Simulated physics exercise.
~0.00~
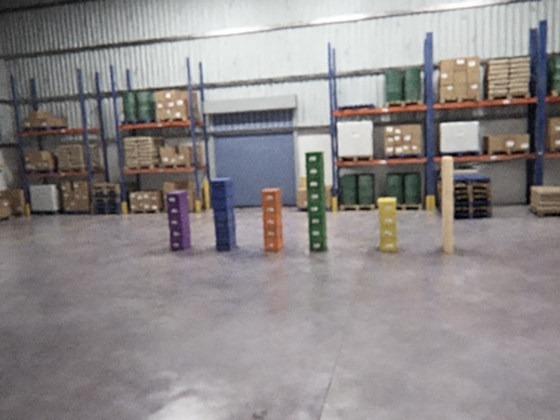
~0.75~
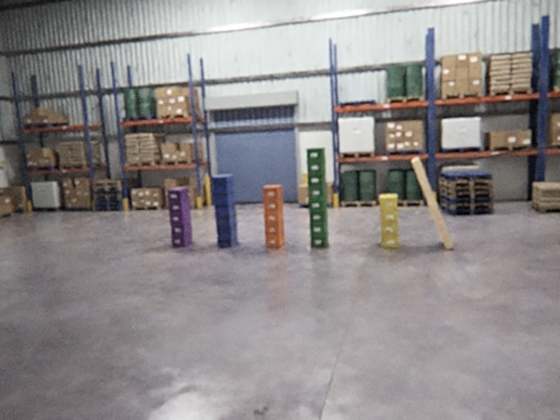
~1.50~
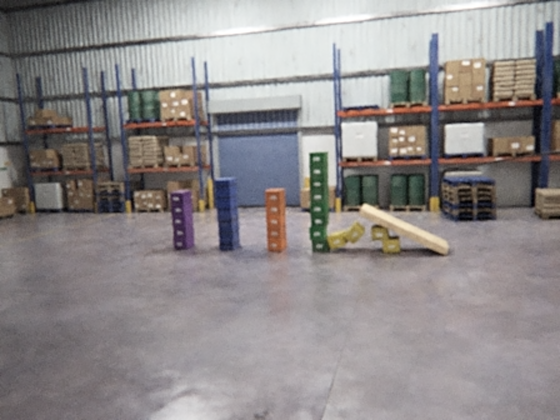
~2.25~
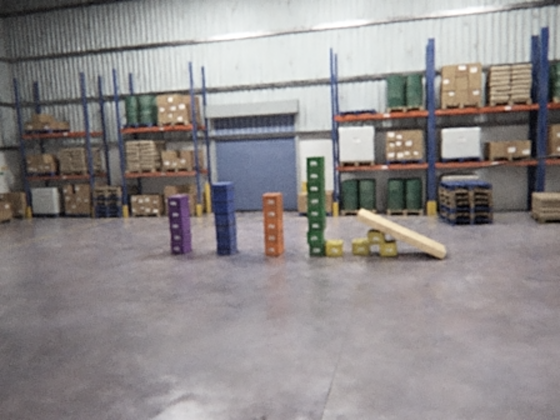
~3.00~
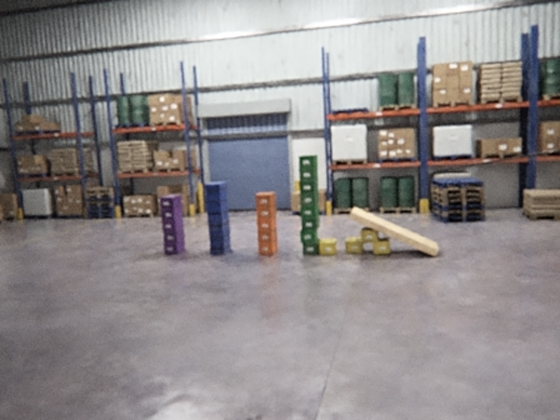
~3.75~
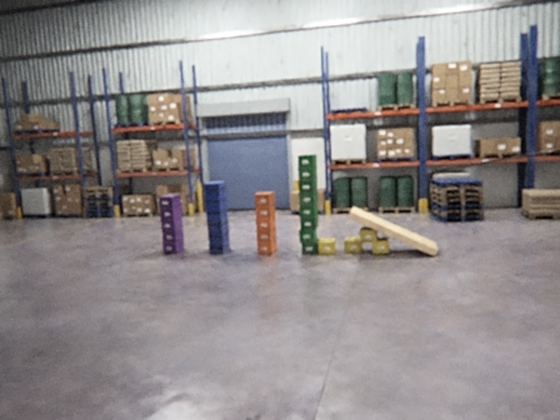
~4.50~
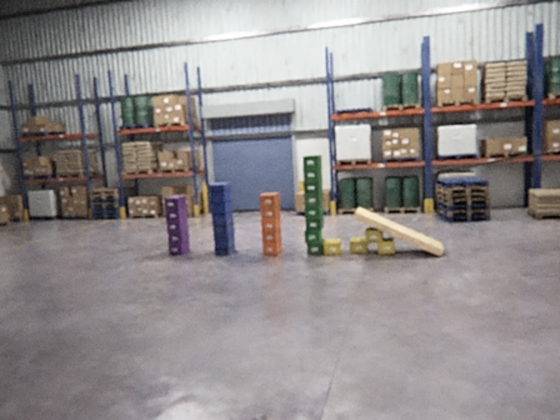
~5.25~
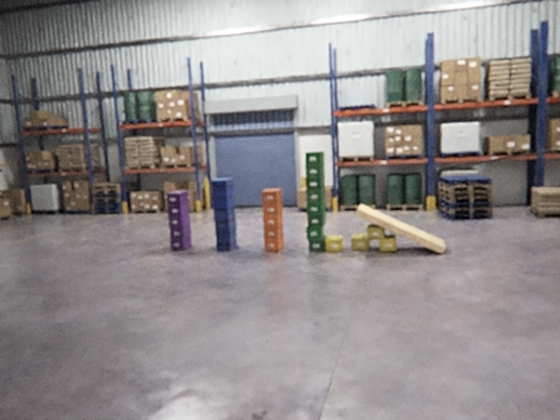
Warehouse floor with a wooden board toppling left into a yellow tote pile, scattering it beside the still-standing green, orange, blue and purple piles.
